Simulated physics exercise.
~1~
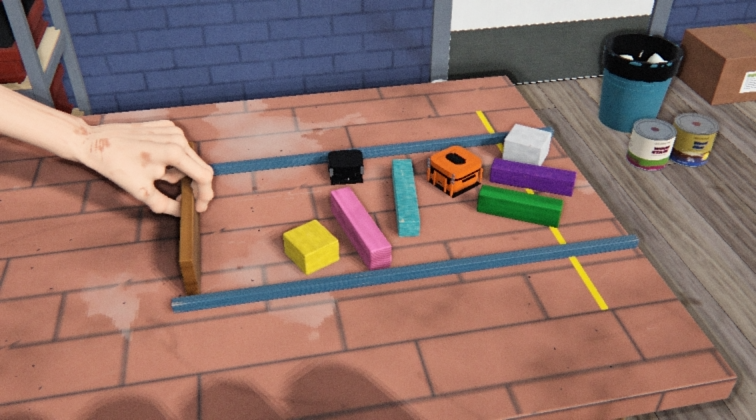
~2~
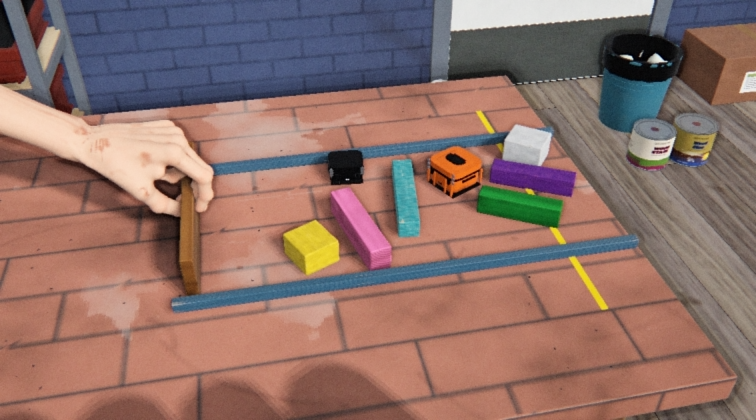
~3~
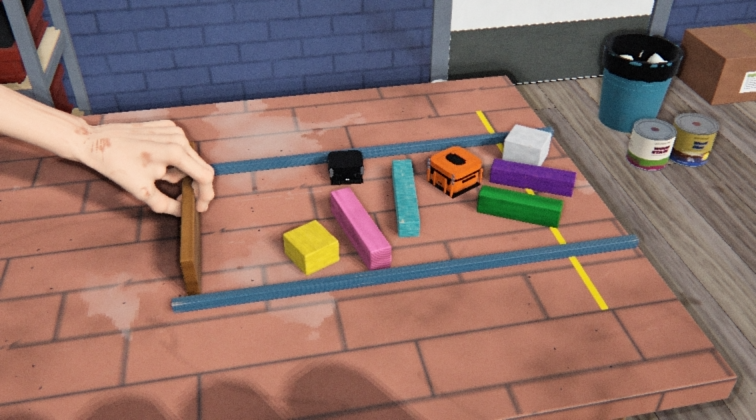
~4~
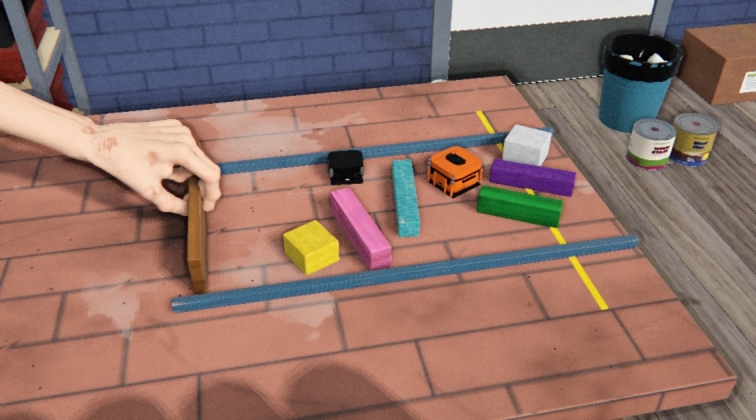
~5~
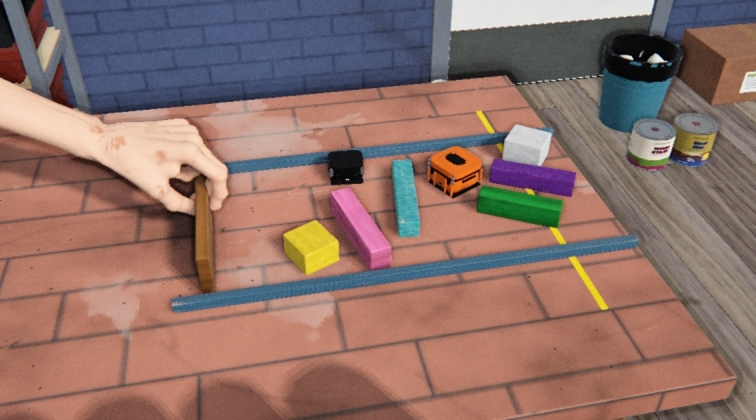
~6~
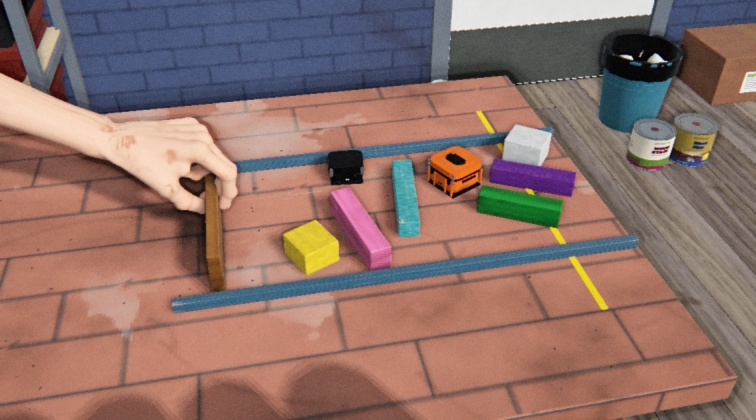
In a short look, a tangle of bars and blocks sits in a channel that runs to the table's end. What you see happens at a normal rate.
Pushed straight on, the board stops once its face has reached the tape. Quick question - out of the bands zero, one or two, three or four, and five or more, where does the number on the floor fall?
Off the edge go more than two but under five.
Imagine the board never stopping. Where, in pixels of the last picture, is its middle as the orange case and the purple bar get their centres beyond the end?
For the orange case, about (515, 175); for the purple bar, about (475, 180).
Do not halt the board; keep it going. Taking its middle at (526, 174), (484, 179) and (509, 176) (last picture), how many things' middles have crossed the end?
Respectively 4, 1 and 1.
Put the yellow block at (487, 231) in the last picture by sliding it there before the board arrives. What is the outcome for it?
In the end it hangs on.
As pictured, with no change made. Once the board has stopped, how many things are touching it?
The count comes out at 3.
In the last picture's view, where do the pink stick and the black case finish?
Okay, so first (574, 193), and next (522, 147).
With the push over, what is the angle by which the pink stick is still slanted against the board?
Around 35 degrees.
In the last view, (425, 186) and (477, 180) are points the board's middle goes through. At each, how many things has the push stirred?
The count is 7 at the first point and 8 at the second.
A little later, none off yet; white block at rest near (527, 147); purple bar at rest near (532, 177); green stick at rest near (519, 206).
When it is over, the number that fall off is three or four; down, orange case, green stick, purple bar and white block.
